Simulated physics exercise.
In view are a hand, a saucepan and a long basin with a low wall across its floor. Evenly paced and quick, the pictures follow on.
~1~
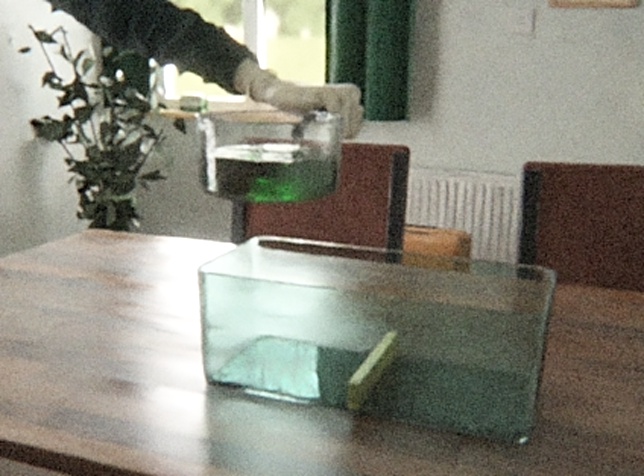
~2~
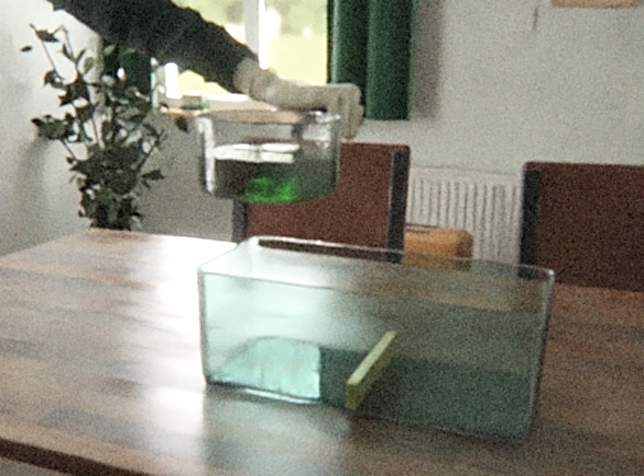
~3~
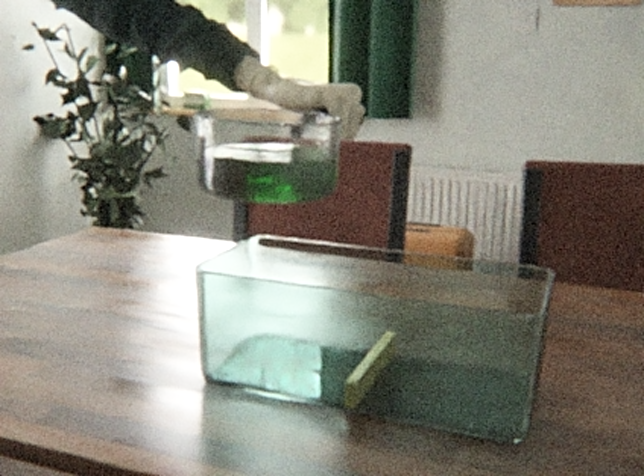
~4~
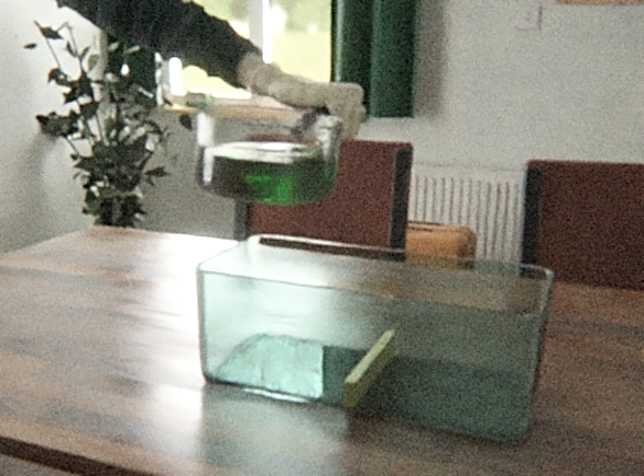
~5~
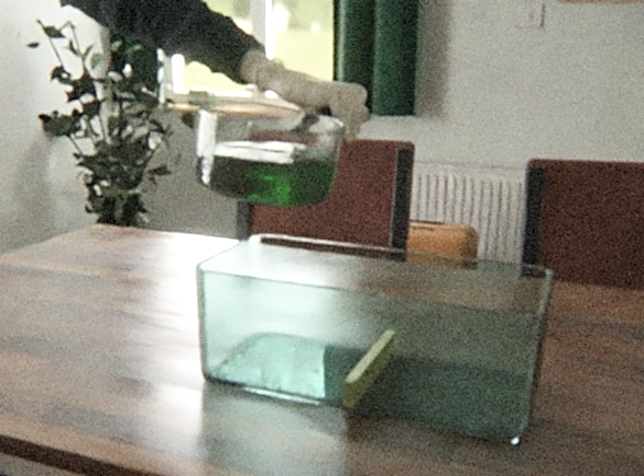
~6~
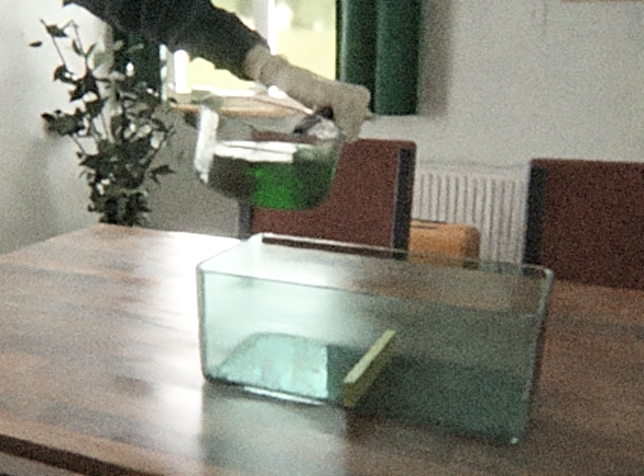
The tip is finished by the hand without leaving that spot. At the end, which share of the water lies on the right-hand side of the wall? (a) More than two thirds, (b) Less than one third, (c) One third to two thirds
Answer: C.
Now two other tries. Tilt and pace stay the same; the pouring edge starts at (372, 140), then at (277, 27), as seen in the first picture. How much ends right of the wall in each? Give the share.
The first start yields 75 per cent, the second 10 per cent.
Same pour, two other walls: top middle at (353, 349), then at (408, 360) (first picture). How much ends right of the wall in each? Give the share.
Well, it's close to 70 per cent for the first one, then 10 per cent for the other.
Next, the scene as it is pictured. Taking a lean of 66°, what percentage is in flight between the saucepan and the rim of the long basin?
About 25 per cent.
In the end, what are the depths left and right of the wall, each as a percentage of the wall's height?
On the left 50 %, on the right 40 %.
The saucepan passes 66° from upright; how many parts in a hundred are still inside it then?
70 per cent, roughly.
A moment on, the saucepan is tipped part way and 71 per cent is still to pour, 3 is left of the wall and 2 right of it.
Next, the saucepan is tipped on its side and 18 per cent is still to pour, 28 is left of the wall and 43 right of it.
Then the saucepan is tipped right over and 1 per cent is still to pour, 51 is left of the wall and 45 right of it.
Later the saucepan is tipped right over and 0 per cent is still to pour, 53 is left of the wall and 46 right of it.
In the end 53 per cent lies left of the wall, 46 right of it and 1 outside.
